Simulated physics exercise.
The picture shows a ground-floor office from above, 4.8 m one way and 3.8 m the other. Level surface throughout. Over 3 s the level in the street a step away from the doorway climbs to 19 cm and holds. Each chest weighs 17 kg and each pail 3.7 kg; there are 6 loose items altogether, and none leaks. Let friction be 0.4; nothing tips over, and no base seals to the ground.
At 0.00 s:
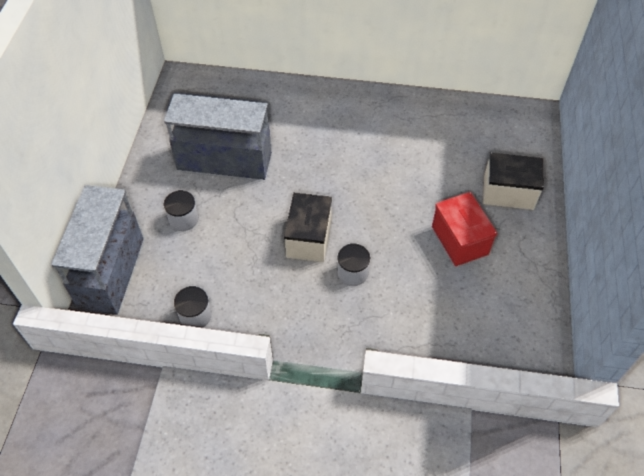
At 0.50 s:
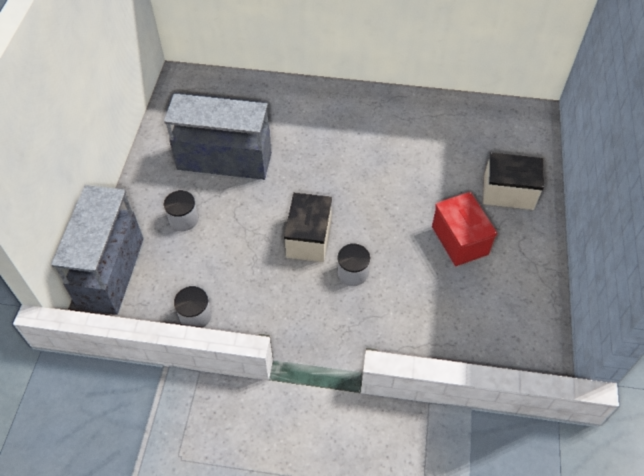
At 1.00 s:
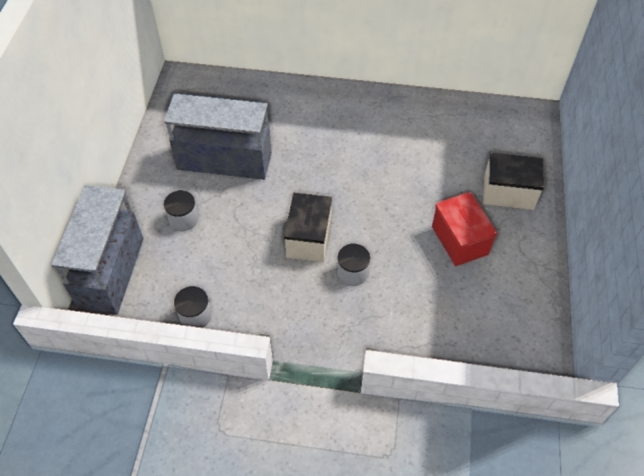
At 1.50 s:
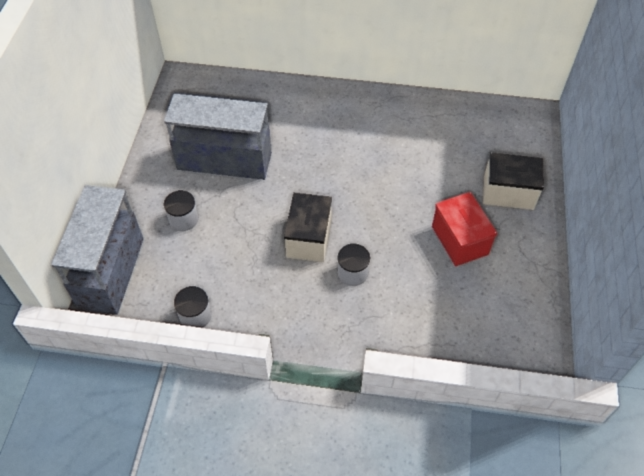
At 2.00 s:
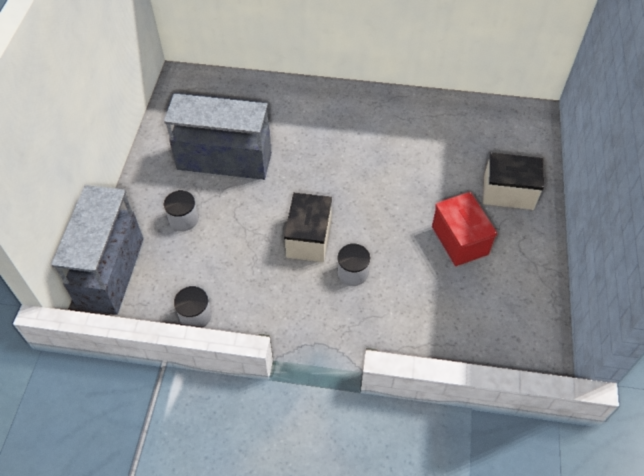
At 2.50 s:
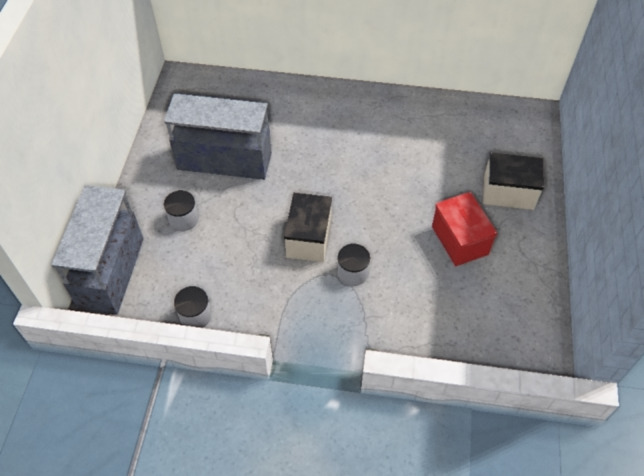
Water spreads over the paving outside, then passes through the doorway onto the office floor.
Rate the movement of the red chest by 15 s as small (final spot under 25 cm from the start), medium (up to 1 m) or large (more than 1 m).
Small.
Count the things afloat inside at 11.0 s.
By my count, 2.
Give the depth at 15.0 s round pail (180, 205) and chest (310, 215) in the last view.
Some 9 cm at the first, some 9 cm at the second.
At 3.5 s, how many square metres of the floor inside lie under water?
Wet area: Approx. 3.0 m2.
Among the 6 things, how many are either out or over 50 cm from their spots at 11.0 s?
By that time the total stands at 2.
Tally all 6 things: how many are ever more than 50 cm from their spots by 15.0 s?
The count comes to 3.
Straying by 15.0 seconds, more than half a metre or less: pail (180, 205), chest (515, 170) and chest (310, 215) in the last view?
Well, in sequence it's greater, lower, greater.
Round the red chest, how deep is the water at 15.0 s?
Depth: About 6 cm.
After 3.5 s the red chest is near (466, 218), 0.0 m from its start, aground; 0 afloat.
After 6.8 s the red chest is near (466, 218), 0.0 m from its start, aground; 2 afloat.
After 11.0 s the red chest is near (466, 218), 0.0 m from its start, aground; 2 afloat.
After 15.0 s the red chest is near (466, 218), 0.0 m from its start, aground; 4 afloat.
